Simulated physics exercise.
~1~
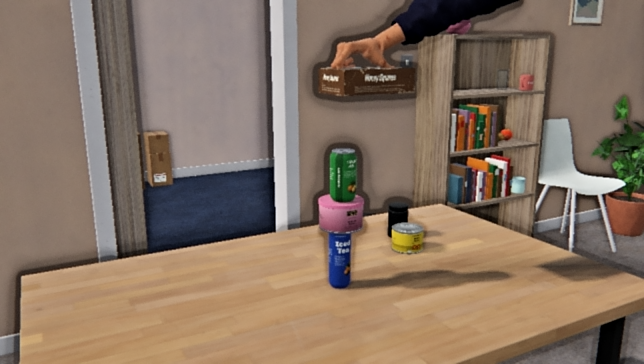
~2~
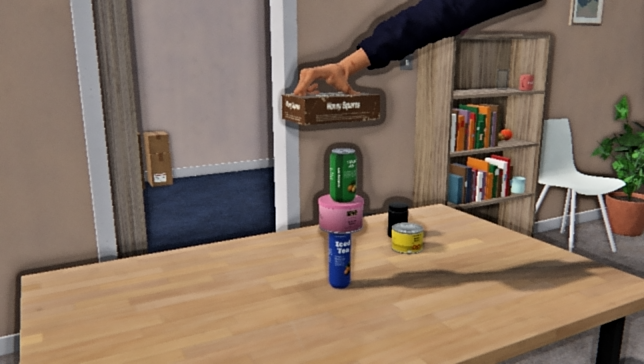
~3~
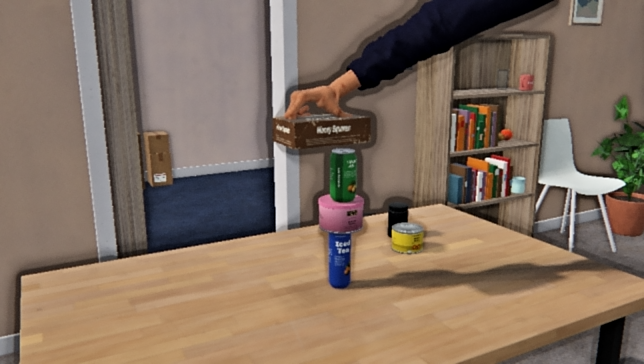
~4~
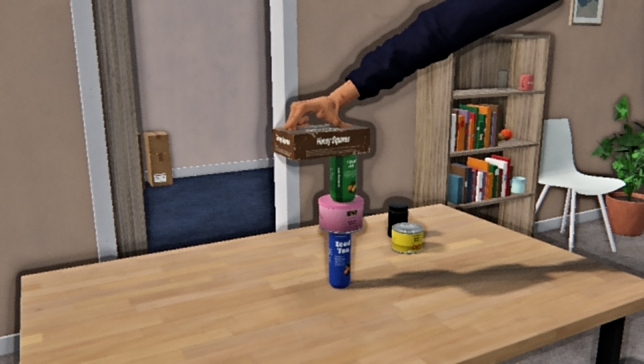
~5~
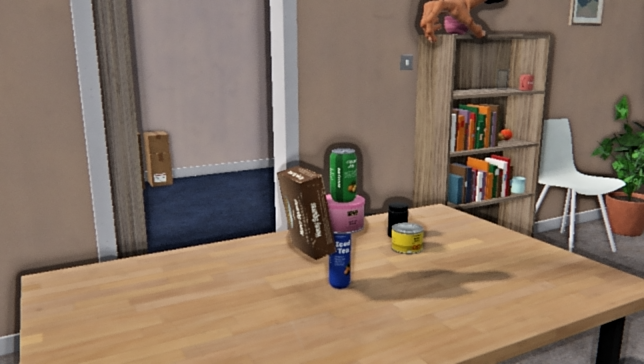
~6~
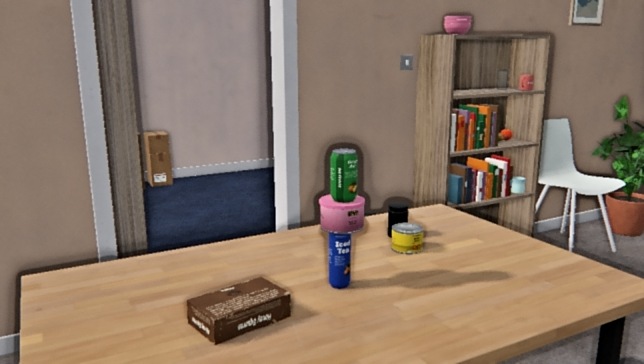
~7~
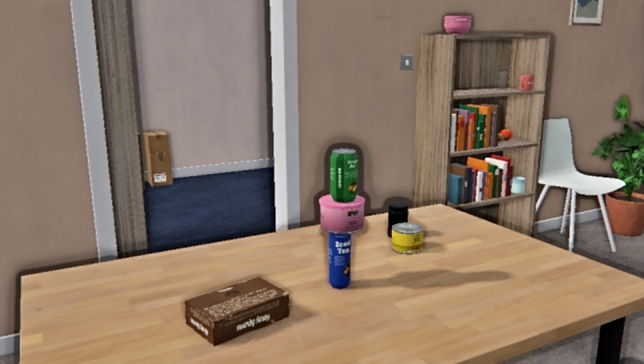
A brown packet hangs from a hand reaching in from the upper right, above a wooden table seen by a still camera in a room with a door, bookshelf, white chair and plant. Below it, a green can stands on a pink tub, with a blue can in front and a black jar and yellow tub to the right. The hand carries the packet left, then lowers it onto the green can. It lets go and draws back, and the packet tips off the left side, tumbling down. The packet ends flat on the table at front left, while everything else stays put.
